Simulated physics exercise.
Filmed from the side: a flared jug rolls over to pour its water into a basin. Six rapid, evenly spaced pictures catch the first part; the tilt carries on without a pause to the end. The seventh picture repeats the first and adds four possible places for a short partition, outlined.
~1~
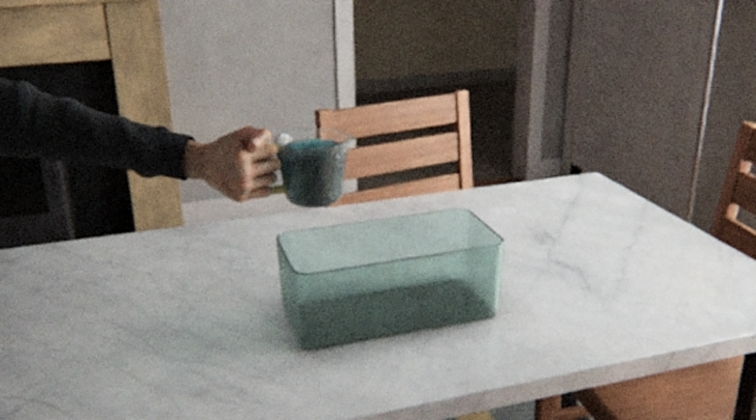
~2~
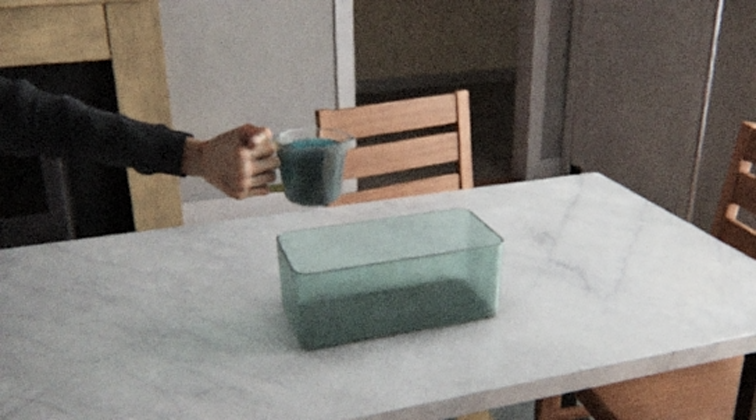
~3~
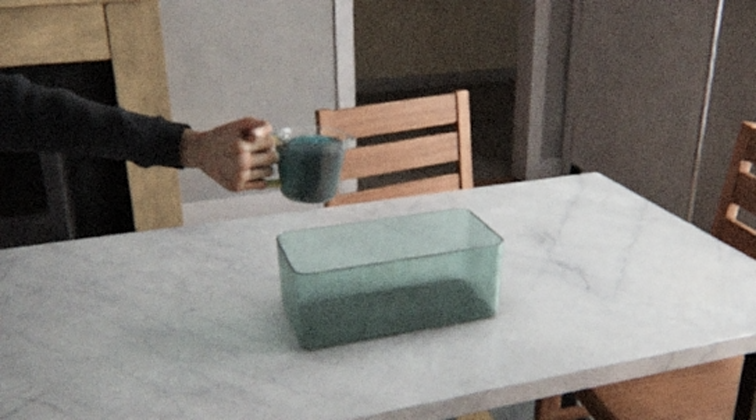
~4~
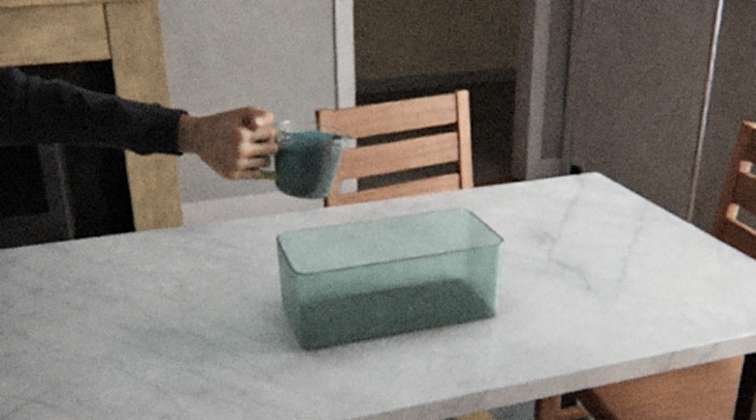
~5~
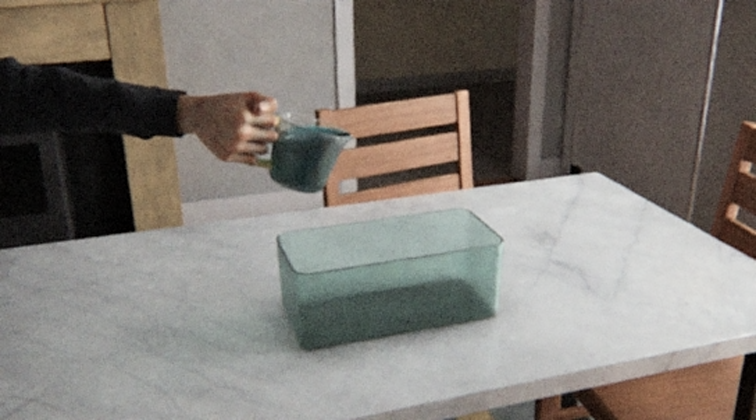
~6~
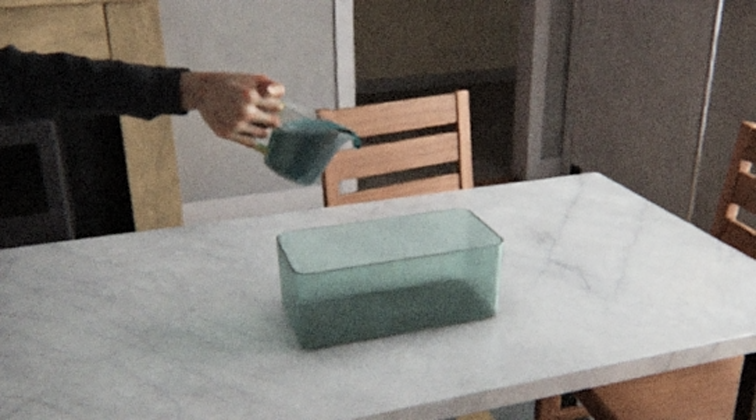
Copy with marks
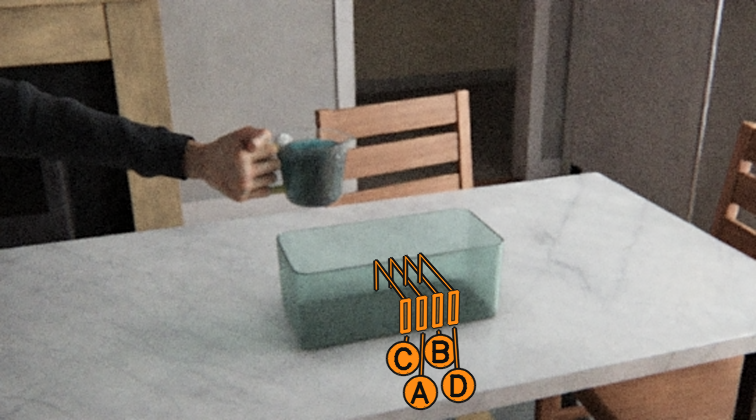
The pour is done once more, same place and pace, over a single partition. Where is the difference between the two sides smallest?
Best: B.
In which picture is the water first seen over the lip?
Picture 6.
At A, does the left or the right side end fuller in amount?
More ends on the right.
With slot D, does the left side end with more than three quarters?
Yes.
On the marked copy, A at (422, 334); B at (438, 331); C at (406, 337); D at (454, 328).
If A is chosen, about 12 % ends left of the wall and 87 % right of it.
If B is chosen, about 43 % ends left of the wall and 55 % right of it.
If C is chosen, about 5 % ends left of the wall and 93 % right of it.
If D is chosen, about 93 % ends left of the wall and 4 % right of it; 3 % is lost outside.
